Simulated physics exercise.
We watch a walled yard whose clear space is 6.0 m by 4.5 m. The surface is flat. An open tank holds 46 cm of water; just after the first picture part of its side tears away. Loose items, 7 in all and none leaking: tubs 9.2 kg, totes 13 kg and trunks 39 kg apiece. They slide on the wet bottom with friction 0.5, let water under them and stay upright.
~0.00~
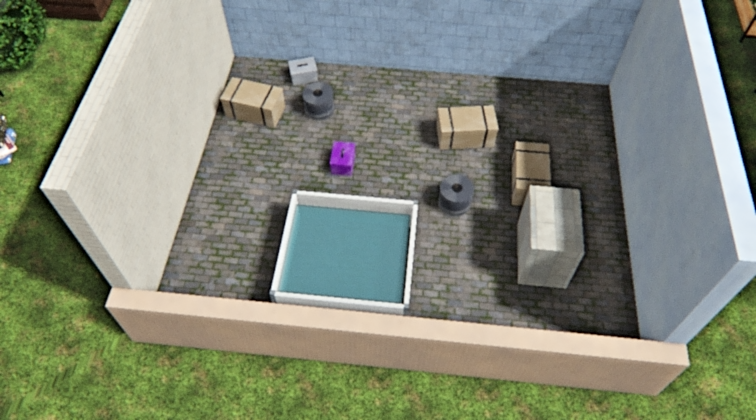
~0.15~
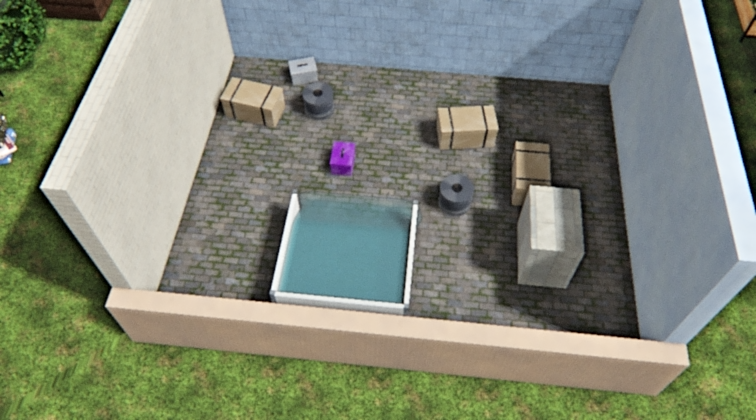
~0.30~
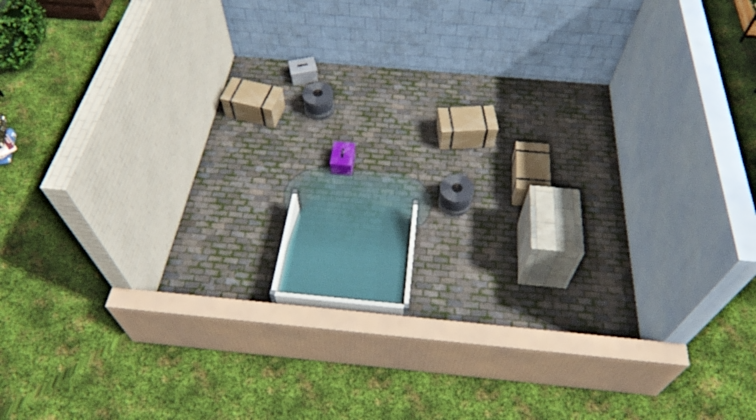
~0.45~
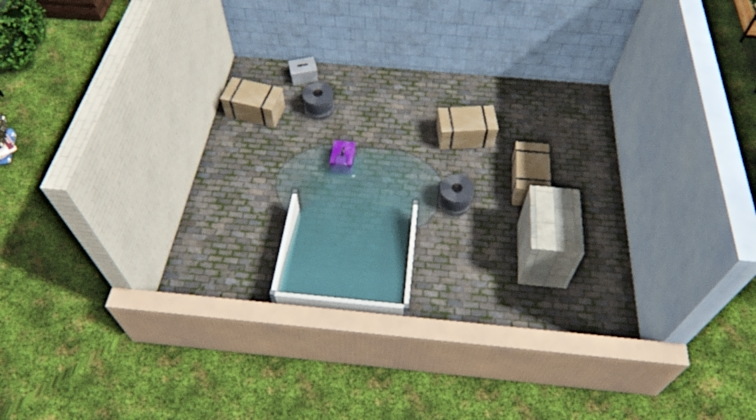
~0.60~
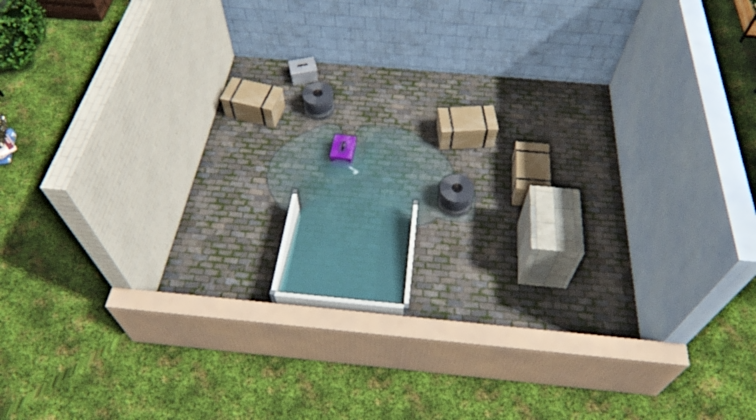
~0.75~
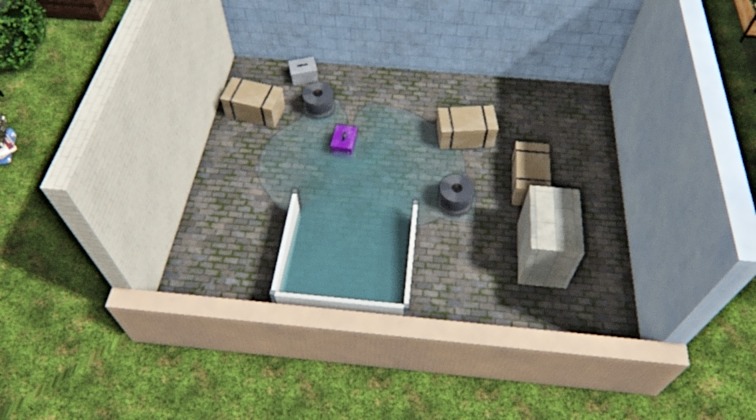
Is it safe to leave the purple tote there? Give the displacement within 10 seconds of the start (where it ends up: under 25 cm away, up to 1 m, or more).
The purple tote gets carried off.
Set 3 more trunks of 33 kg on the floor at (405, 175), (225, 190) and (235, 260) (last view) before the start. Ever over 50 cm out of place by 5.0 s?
In that order: Past it, under, less.
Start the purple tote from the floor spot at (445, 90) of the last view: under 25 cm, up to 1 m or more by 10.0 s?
It is nudged along.
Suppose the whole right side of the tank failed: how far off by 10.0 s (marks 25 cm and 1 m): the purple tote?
In that case the purple tote barely shifts.
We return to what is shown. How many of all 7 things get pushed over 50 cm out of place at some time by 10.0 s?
That makes 4.
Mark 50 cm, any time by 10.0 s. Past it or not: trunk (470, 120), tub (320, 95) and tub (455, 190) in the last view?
In turn: Short of it, more, less.
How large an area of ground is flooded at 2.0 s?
Some 13 m2.
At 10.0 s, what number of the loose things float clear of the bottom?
At that moment 0.
After 2.0 s the purple tote is near (350, 71), 1.6 m from its start, aground; 1 afloat.
After 4.5 s the purple tote is near (363, 71), 1.6 m from its start, aground; 1 afloat.
After 7.0 s the purple tote is near (363, 71), 1.6 m from its start, aground; 0 afloat.
After 10.0 s the purple tote is near (363, 71), 1.6 m from its start, aground; 0 afloat.
